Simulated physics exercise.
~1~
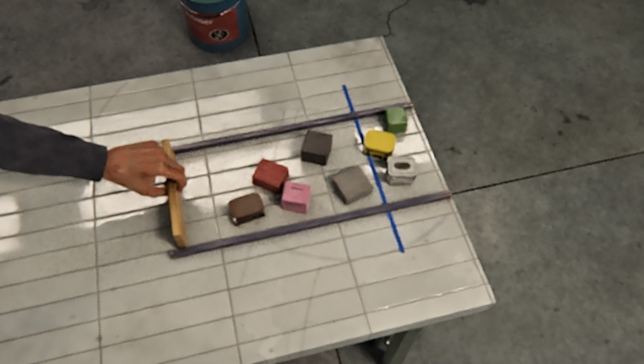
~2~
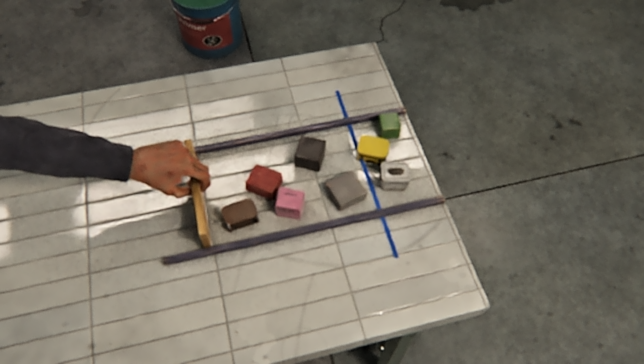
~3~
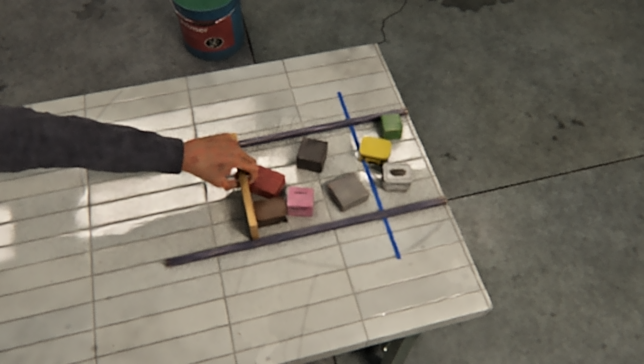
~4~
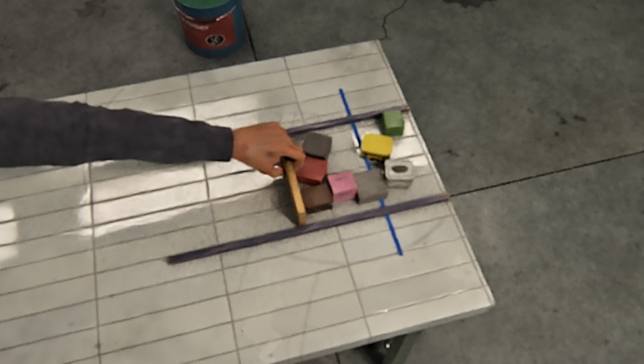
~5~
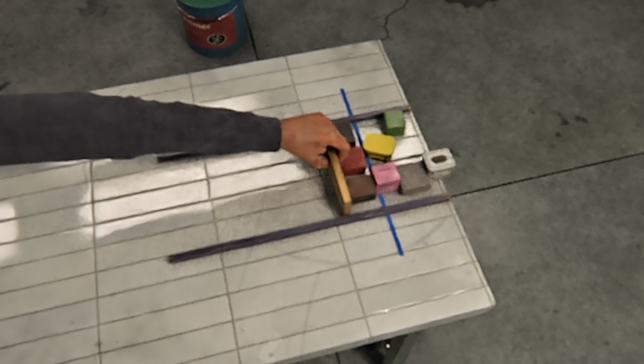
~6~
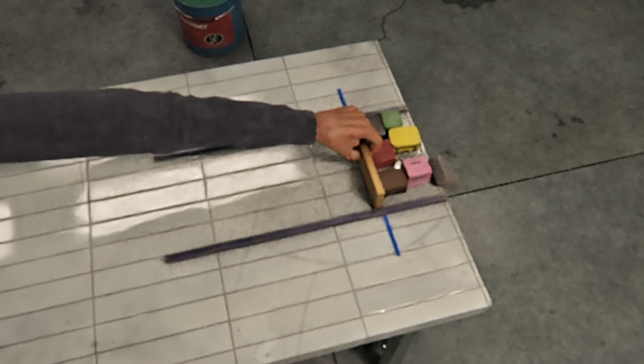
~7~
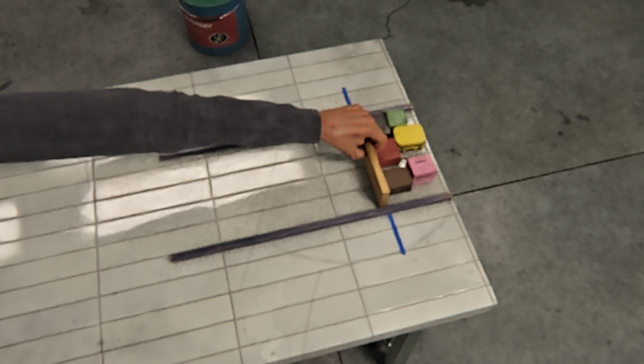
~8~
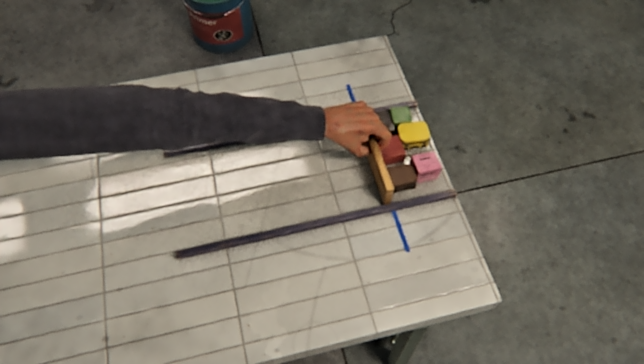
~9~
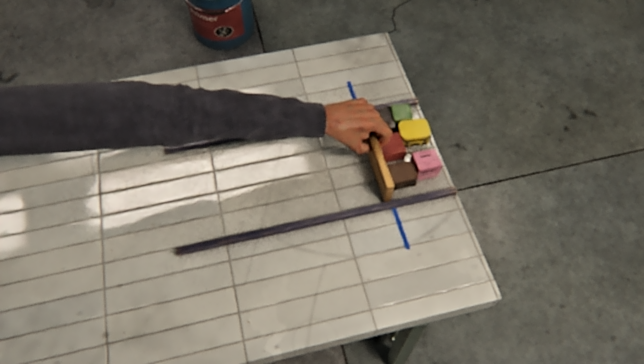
A hand pushes small blocks right with a wooden board, and two drop off the table.
